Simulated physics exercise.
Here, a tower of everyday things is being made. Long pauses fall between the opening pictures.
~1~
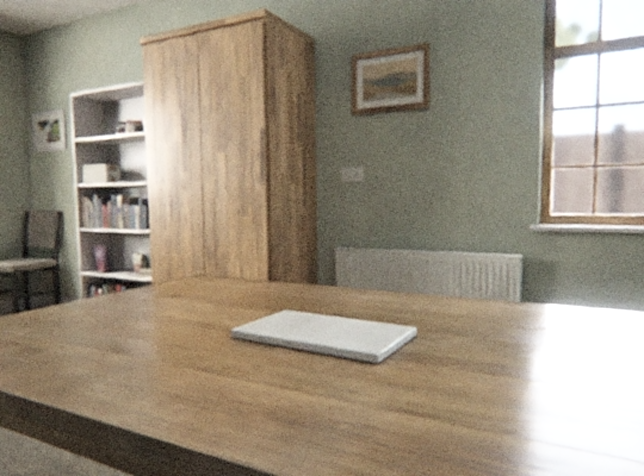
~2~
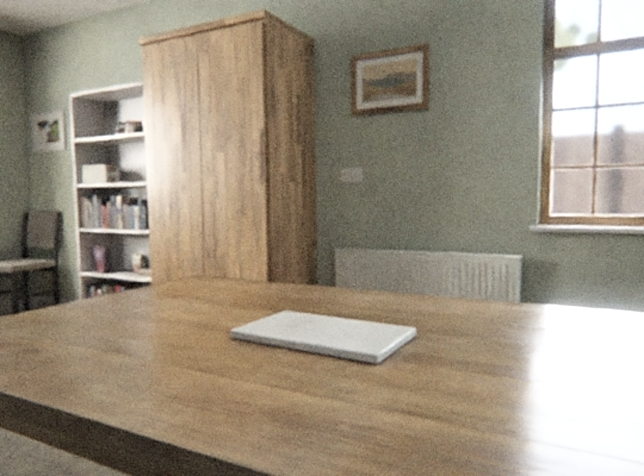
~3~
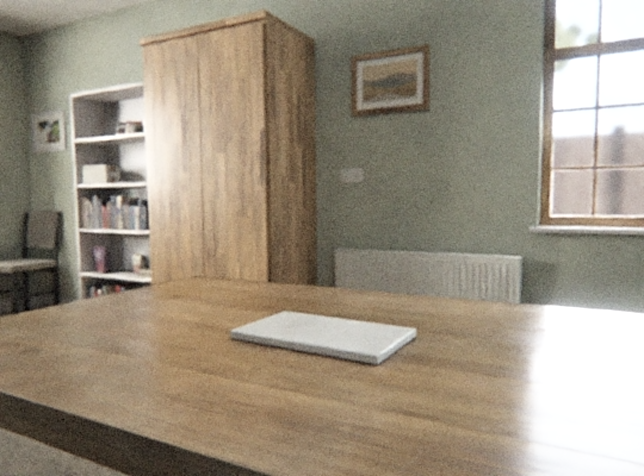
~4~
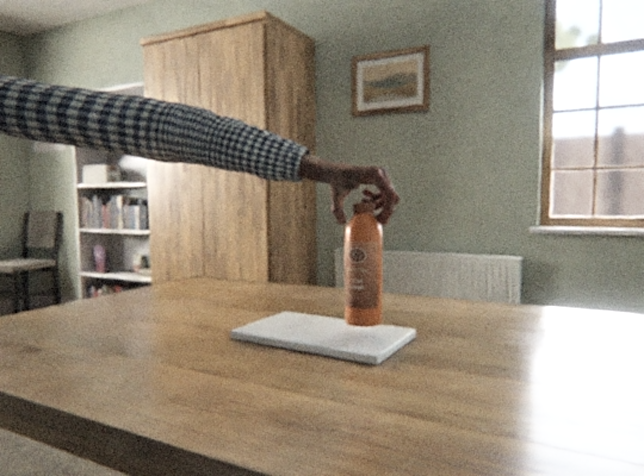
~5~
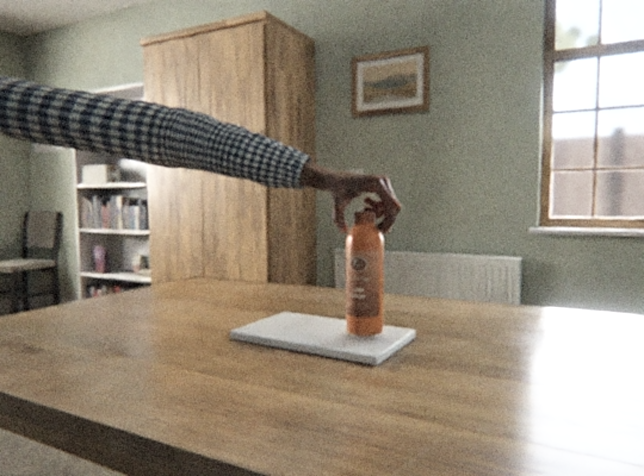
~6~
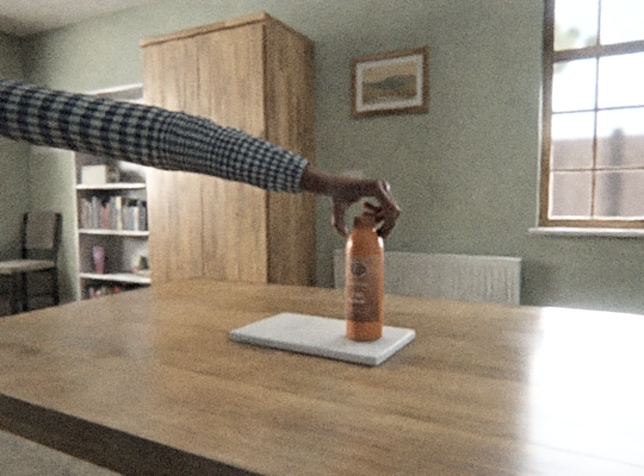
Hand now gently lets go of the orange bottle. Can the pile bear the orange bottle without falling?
Yes, it bears it.
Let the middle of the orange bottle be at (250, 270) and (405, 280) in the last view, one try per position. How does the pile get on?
Well, the first time it falls over, and the second time it falls over.
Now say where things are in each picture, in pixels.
In the first frame, the last thing is not in view yet; white tray (324, 333).
In the second frame, the last thing is not in view yet; white tray (323, 333).
In the third frame, the last thing is not in view yet; white tray (323, 334).
In the fourth frame, still above its spot; orange bottle (363, 264); white tray (323, 334).
In the fifth frame, still above its spot; orange bottle (365, 272); white tray (323, 334).
In the sixth frame, set down, still held; orange bottle (364, 277); white tray (322, 335).
Then, 0.20 s after the last picture, nothing has stirred.
Then, 0.50 s after the last picture, orange bottle resting near (364, 277).
At rest, both in place. Seen from the same camera at the end, orange bottle near (364, 277). The pile keeps its balance.
